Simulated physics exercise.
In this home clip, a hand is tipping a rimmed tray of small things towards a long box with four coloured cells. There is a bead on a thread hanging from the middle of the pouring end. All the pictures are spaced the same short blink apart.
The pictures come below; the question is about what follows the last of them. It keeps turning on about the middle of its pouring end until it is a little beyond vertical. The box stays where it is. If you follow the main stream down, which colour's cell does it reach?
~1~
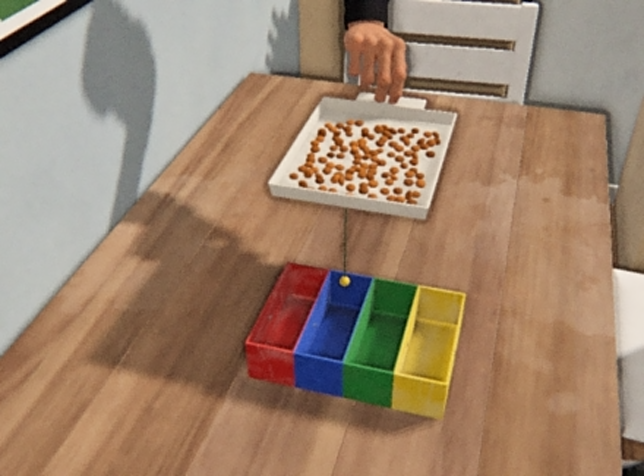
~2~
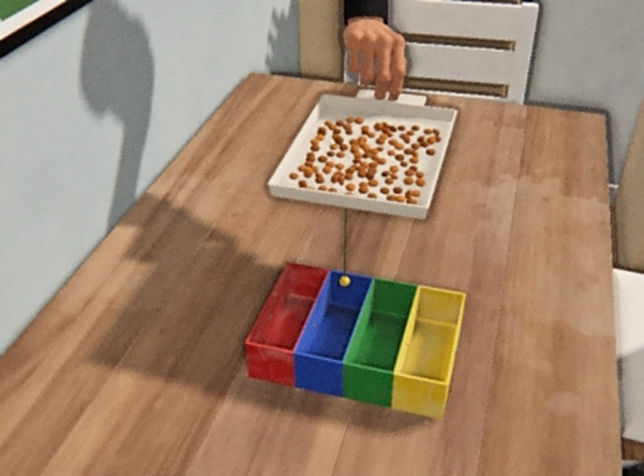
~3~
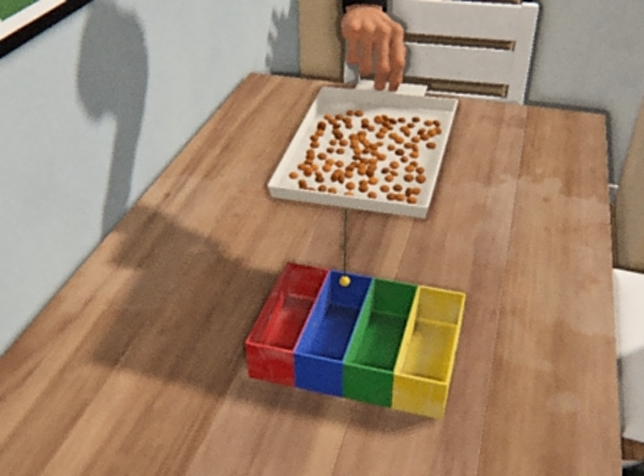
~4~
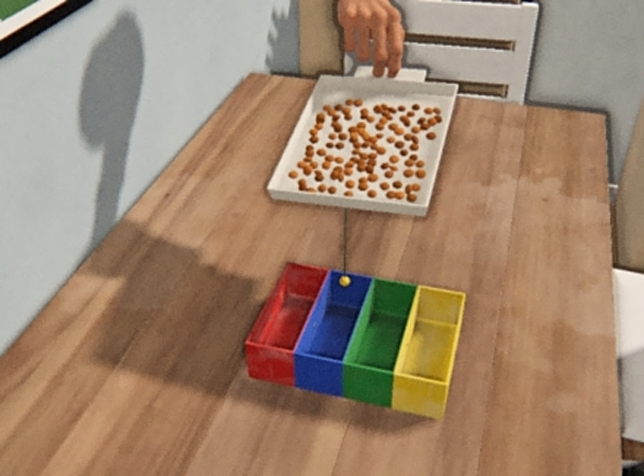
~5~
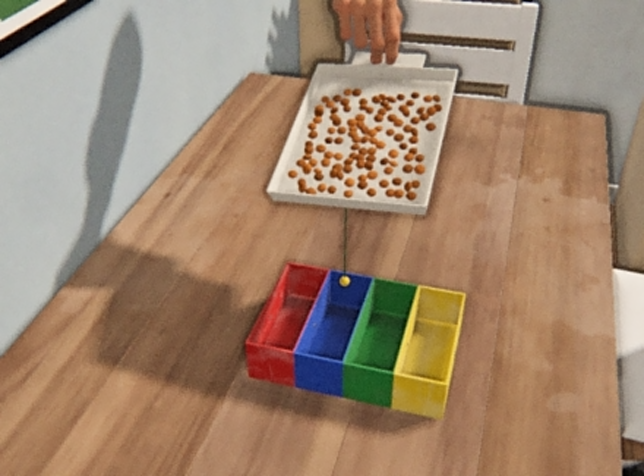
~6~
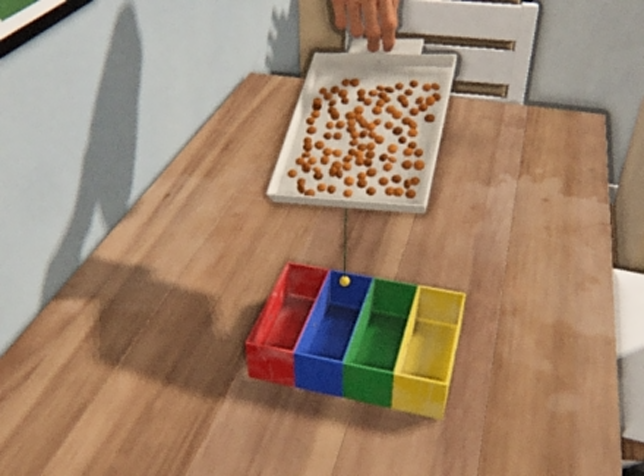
It reaches the red cell.
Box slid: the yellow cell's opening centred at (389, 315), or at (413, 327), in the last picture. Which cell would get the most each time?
So it would be the blue cell first and the cell in red after that.
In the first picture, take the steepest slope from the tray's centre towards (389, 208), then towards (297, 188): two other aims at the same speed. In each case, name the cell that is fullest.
First try: That green cell. Second try: The cell in red.
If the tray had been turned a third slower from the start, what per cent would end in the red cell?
Roughly 50 percent.
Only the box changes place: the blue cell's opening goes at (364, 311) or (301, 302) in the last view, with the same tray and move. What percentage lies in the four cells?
You'd get about 50 per cent first and about 100 per cent second.
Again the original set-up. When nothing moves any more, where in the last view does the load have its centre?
Close to (292, 338).
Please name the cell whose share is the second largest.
Runner-up - the blue one.
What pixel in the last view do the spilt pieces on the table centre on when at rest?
Close to (227, 334).
Just after the last frame, tray tipped steeply; almost all on the tray; about a tenth falling or outside the box.
A moment on, tray tipped past a quarter turn; about a tenth on the tray; roughly half in the red cell; about a tenth in the blue cell; just a few in the green cell; roughly a third falling or outside the box.
Further on, tray tipped past a quarter turn; roughly two thirds in the red cell; roughly a quarter in the blue cell; just a few in the green cell; roughly a quarter falling or outside the box.
When it is over, tray tipped past a quarter turn; roughly two thirds in the red cell; roughly a quarter in the blue cell; just a few in the green cell; not one in the yellow cell; roughly a quarter outside the box.
